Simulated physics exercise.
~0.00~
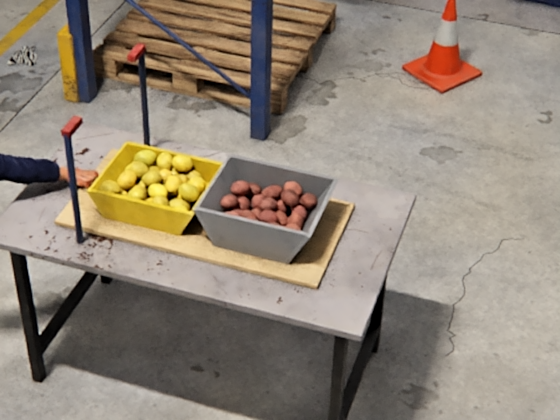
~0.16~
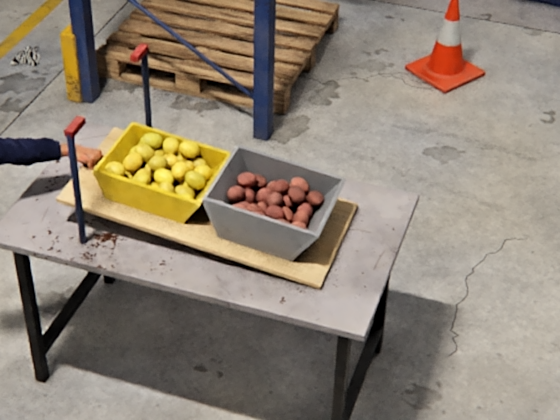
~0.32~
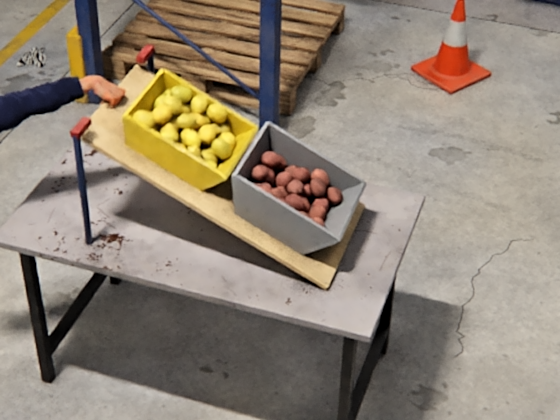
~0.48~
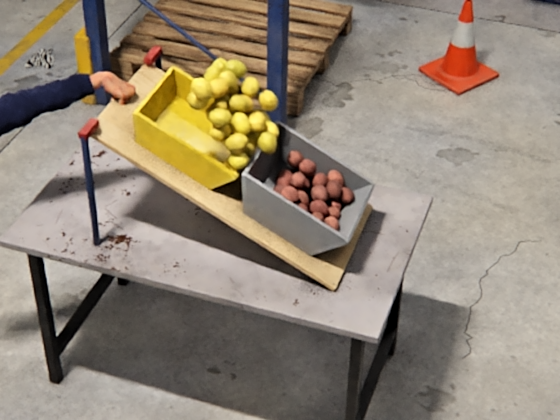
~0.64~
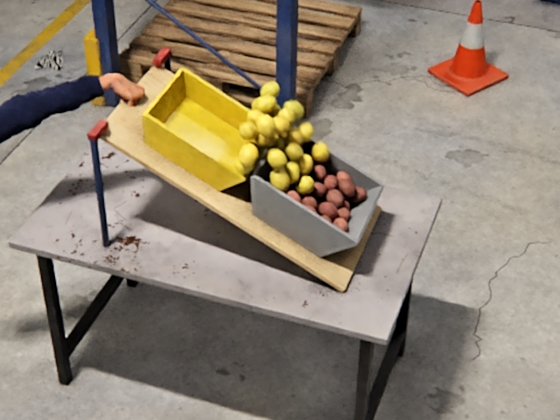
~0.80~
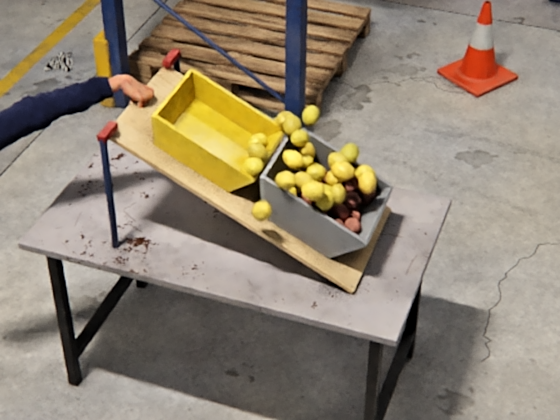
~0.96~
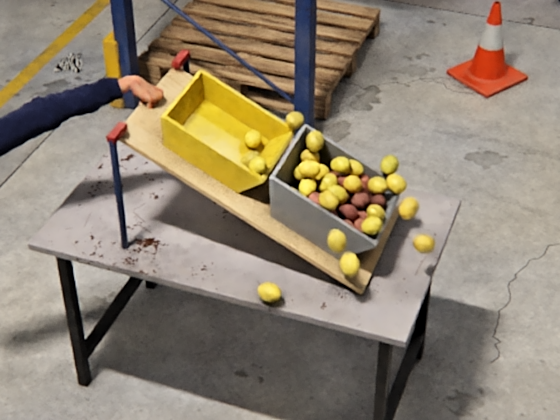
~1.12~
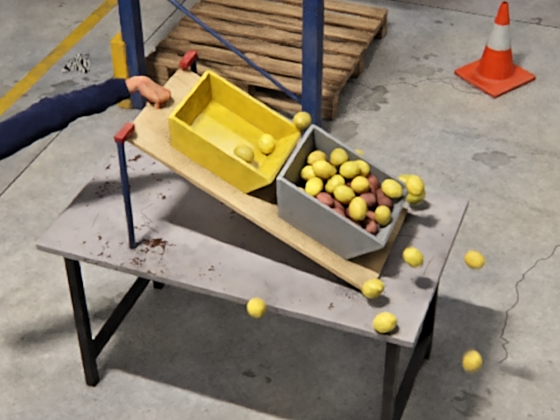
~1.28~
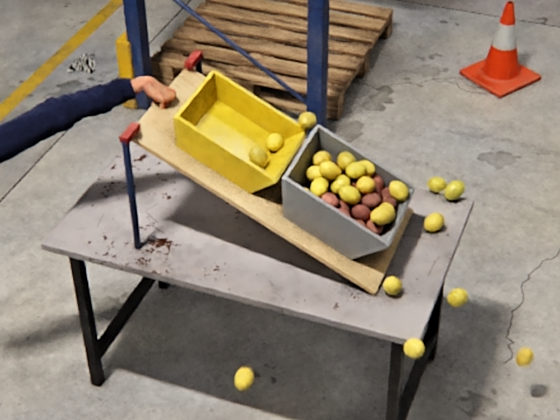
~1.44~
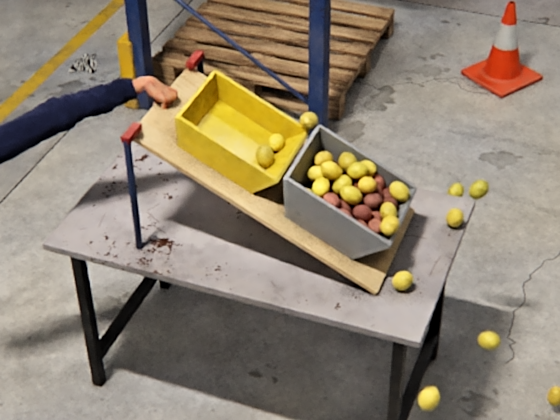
A hand tilts the board, and the yellow crate's lemons spill over the grey crate.
